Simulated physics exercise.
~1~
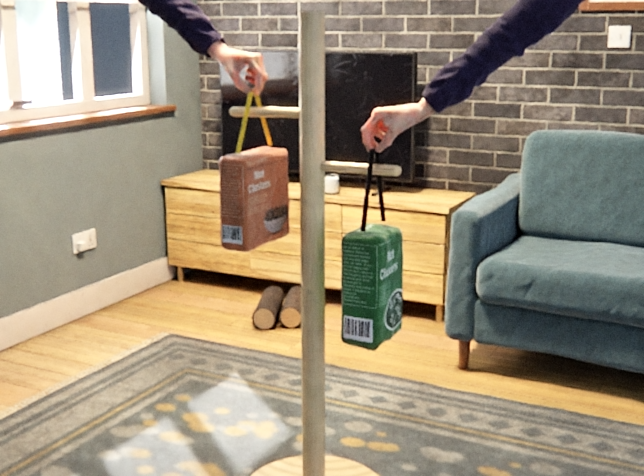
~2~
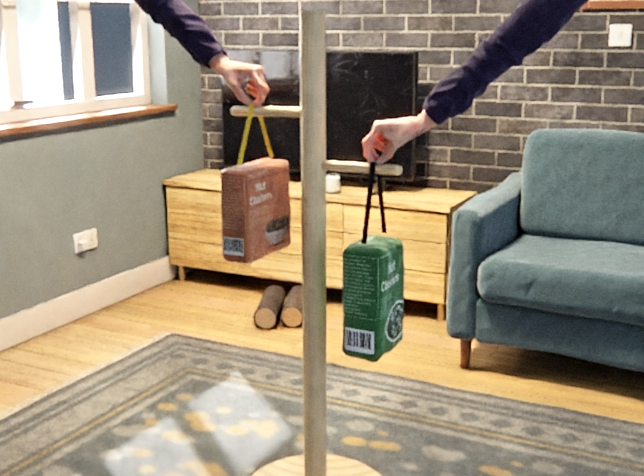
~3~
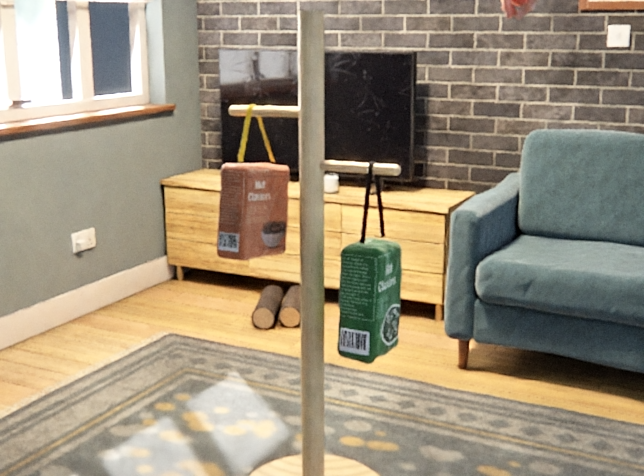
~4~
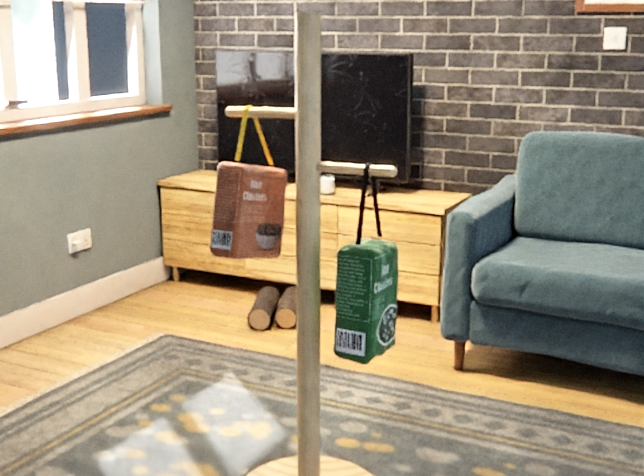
In this clip, two hands lower an orange bag and a green sack by their loops onto the left and right pegs of an upright post, then let go and withdraw, and both stay hanging from their pegs.
